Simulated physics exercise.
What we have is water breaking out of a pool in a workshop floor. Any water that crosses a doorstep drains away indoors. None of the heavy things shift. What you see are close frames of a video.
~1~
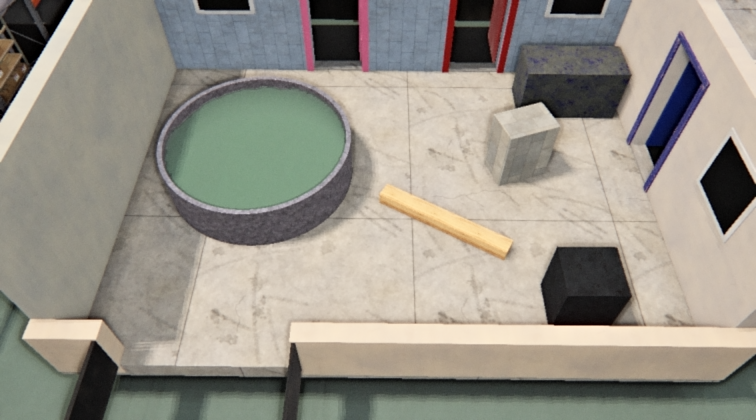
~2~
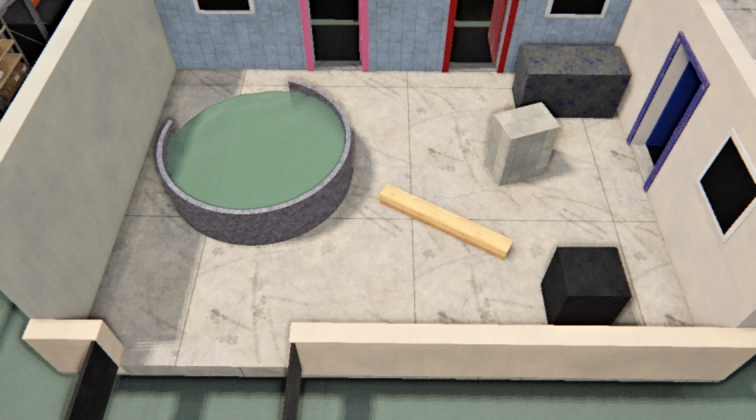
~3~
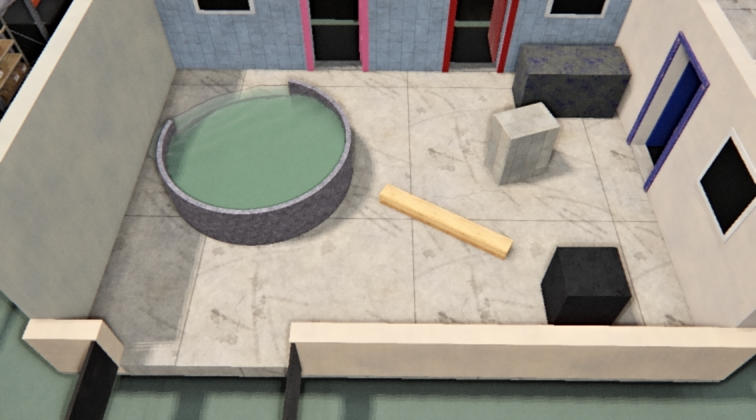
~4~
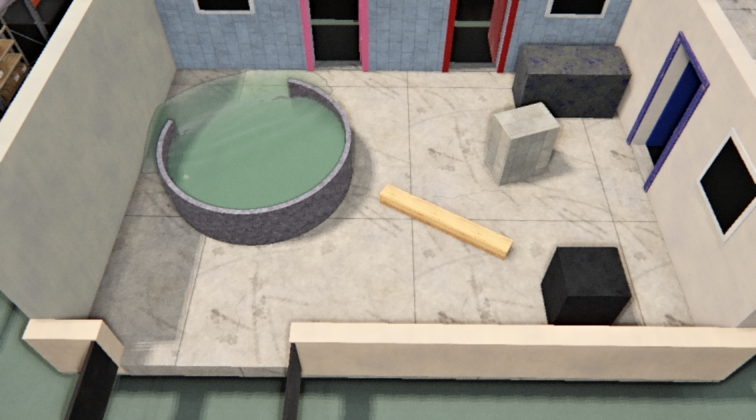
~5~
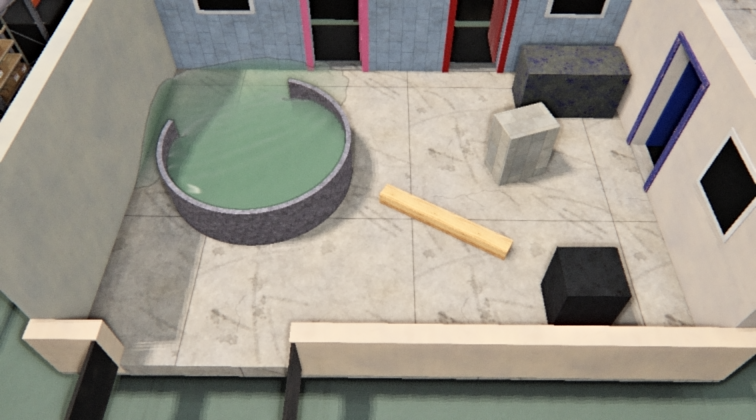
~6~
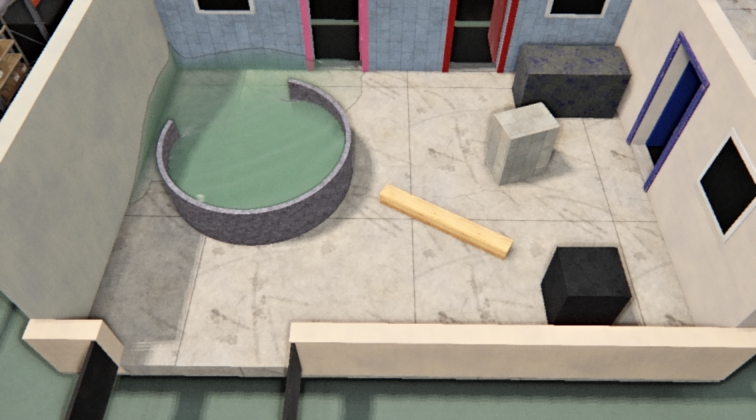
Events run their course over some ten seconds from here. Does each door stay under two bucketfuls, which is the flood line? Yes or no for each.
Red door - no, it floods; pink door - no, it floods; blue door - no, it floods.
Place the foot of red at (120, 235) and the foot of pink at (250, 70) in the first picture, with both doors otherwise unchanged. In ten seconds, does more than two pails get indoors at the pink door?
For the pink door, it tops it.
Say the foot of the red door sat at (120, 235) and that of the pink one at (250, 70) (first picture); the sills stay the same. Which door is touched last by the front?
Answer: The one in blue.
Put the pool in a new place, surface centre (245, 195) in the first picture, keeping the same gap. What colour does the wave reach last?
The blue door is the last one.
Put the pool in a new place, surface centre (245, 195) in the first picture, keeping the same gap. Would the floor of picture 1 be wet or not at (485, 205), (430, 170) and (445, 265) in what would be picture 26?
The three spots read left dry, swamped, left dry.
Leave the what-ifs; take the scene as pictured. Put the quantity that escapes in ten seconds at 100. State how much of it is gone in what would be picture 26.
Note - share reached: 15 %.
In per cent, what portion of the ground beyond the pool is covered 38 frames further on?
I reckon around 75 %.
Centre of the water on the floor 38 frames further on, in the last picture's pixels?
The water centres close to (326, 154).
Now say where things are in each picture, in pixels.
In the first frame, the round tank at (256, 142) is whole and still.
In the second frame, water pours out on the round tank's far side and has run to a hidden place.
In the third frame, water pours out on the round tank's far side and has run to a hidden place.
In the fourth frame, water pours out on the round tank's far side and has run to (315, 77).
In the fifth frame, the front is at (335, 71), out from the gap on the round tank's far side.
In the sixth frame, the front is at (358, 71), out from the gap on the round tank's far side.
A moment on, water covers 15 % of the floor; the red door not reached, the pink door under two buckets in, the blue door not reached.
Next, water covers 25 % of the floor; the red door wet at the sill, nothing in, the pink door over two buckets in, the blue door not reached.
Then, water covers 50 % of the floor; the red door under two buckets in, the pink door far over two buckets in, the blue door not reached.
Later, water covers 75 % of the floor; the red door under two buckets in, the pink door far over two buckets in, the blue door over two buckets in.
In the end, water covers 95 % of the floor; the red door far over two buckets in, the pink door far over two buckets in, the blue door far over two buckets in.
